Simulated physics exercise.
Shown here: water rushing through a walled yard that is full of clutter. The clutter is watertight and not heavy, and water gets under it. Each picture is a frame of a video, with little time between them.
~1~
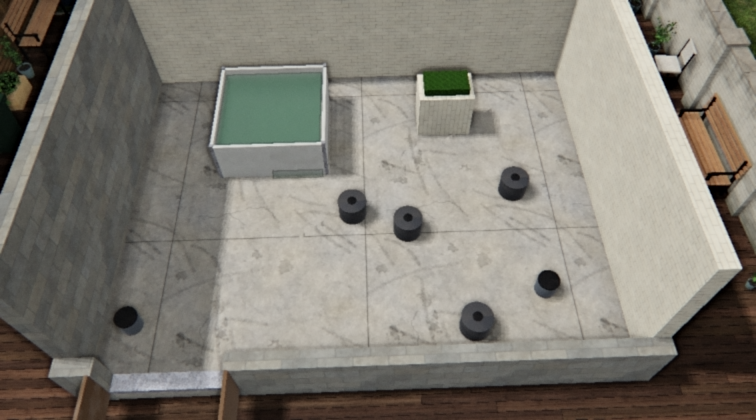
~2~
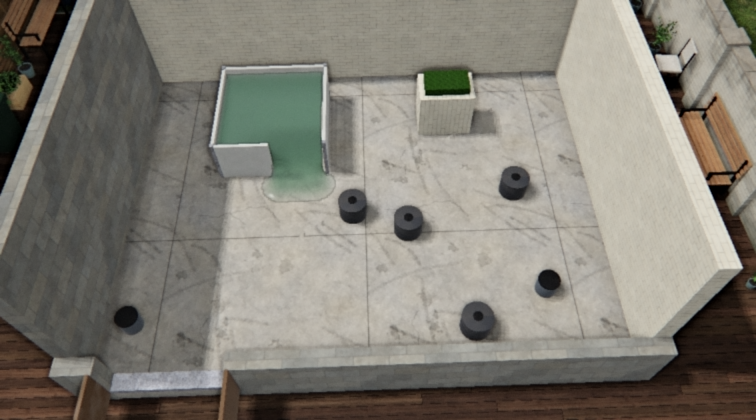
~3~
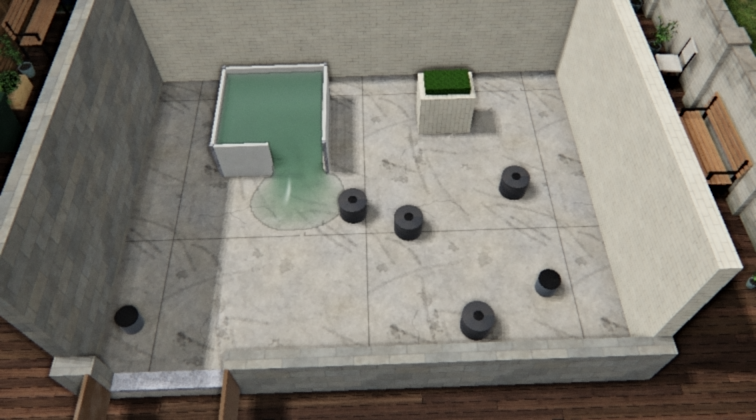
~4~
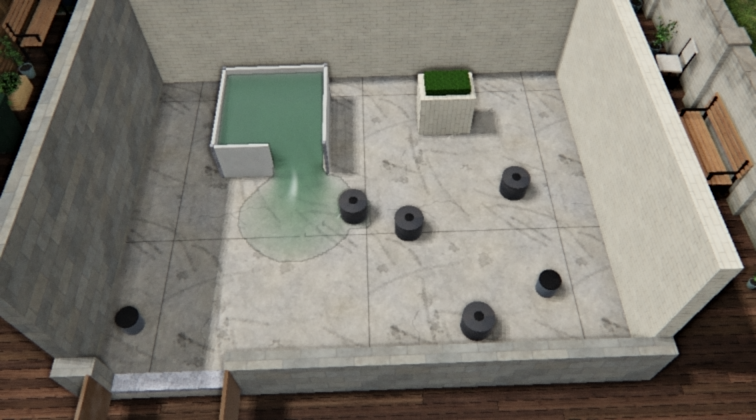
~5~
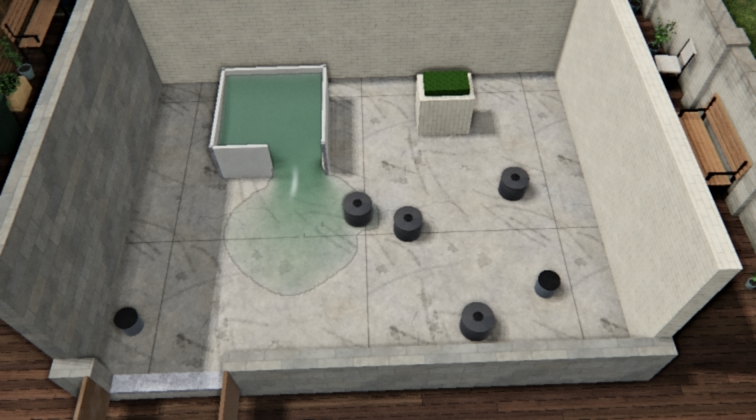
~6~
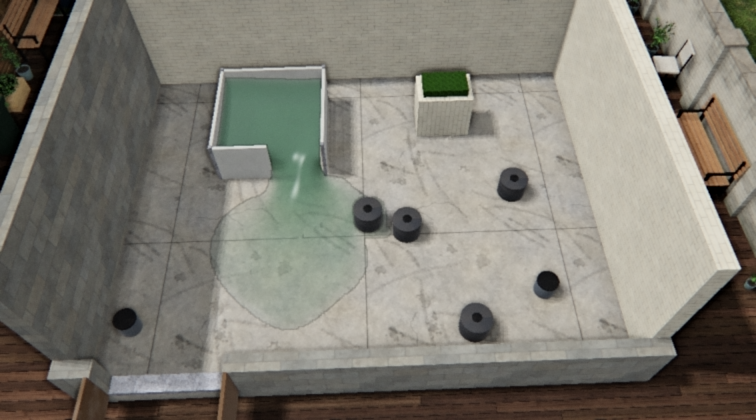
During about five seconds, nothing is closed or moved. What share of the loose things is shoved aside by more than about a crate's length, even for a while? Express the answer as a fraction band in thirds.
Fraction band: 1/3 to 2/3.
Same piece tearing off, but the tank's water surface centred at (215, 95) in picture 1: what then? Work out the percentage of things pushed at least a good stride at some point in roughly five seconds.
I'd put it near 70 percent.
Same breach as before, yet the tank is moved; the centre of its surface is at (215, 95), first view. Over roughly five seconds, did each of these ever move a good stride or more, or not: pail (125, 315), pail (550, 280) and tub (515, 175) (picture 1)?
Covered the distance, covered the distance, short of it.
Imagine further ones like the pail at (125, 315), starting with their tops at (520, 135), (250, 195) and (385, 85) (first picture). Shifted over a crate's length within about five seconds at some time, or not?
As listed: Less than that, that far or more, less than that.
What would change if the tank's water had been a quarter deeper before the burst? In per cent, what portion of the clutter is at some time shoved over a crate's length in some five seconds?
My estimate is around 60 percent.
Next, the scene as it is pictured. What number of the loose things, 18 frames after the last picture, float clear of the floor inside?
By my reckoning the number comes out at 4.
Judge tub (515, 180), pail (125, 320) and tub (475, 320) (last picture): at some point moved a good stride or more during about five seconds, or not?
One, under that distance; two, under that distance; three, displaced that much.
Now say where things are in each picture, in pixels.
In the first frame, a tub at (352, 201) rests on the ground; a tub at (478, 317) rests on the ground; 0 of 7 have shifted.
In the second frame, a tub at (352, 200) rests on the ground; a tub at (478, 316), on the bottom; 0 of 7 have shifted.
In the third frame, a tub at (353, 200), on the bottom; a tub at (478, 316) rests on the ground; 0 of 7 have shifted.
In the fourth frame, a tub at (353, 201), on the bottom; a tub at (479, 316), on the bottom; 0 of 7 have shifted.
In the fifth frame, a tub at (357, 203), on the bottom, close to its start; a tub at (478, 317), on the bottom; 1 of 7 have shifted.
In the sixth frame, a tub at (368, 209) rests on the ground, close to its start; a tub at (477, 318), on the bottom; 1 of 7 have shifted.
A moment on, 1 of 7 are well off their spots; 0 afloat.
Next, 3 of 7 are well off their spots; 2 afloat.
Later, 4 of 7 are well off their spots; 4 afloat.
In the end, 4 of 7 are well off their spots, and 4 have been at some point; 5 afloat.
